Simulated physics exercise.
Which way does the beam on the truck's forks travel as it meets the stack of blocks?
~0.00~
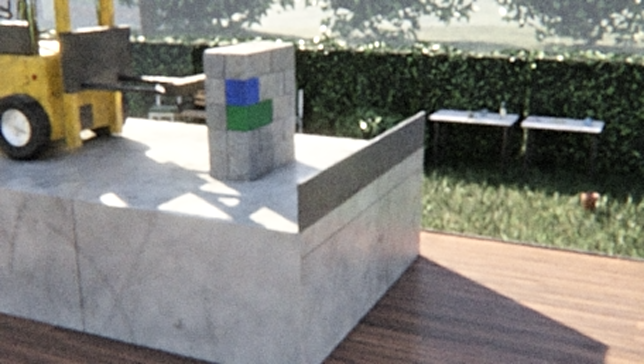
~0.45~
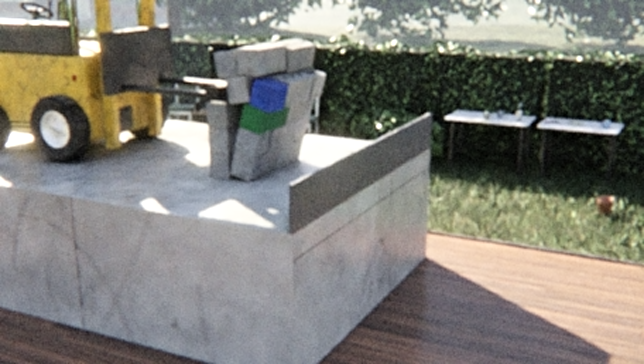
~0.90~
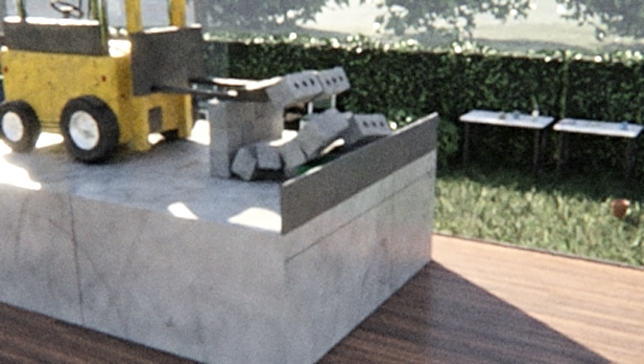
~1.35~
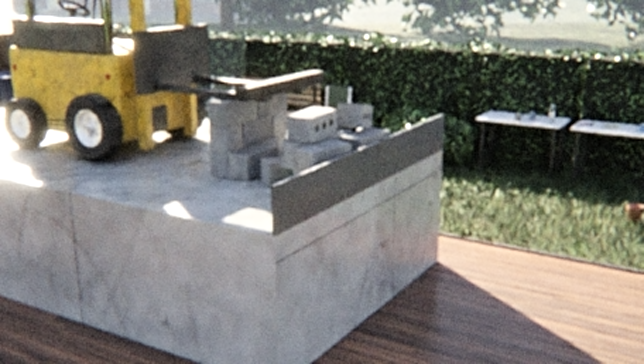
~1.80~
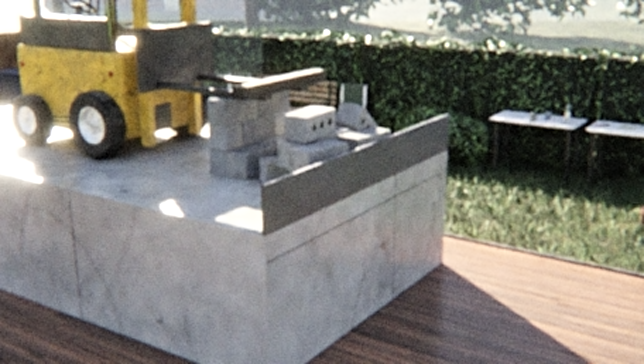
The beam moves to the right, pushing into the upper part of the stack.
The clip opens on a yellow lift truck with a beam on its forks, facing a neat stack of gray blocks, one marked blue and one green, on a raised platform in a hedged yard. The truck rolls right and the beam pushes the upper part of the stack, tipping it toward the low board along the edge. The upper blocks topple over and tumble down behind the board while the view drifts slowly. The truck and beam stop, and the blocks settle in a jumbled heap beside the still-standing lower part, all remaining on the platform.
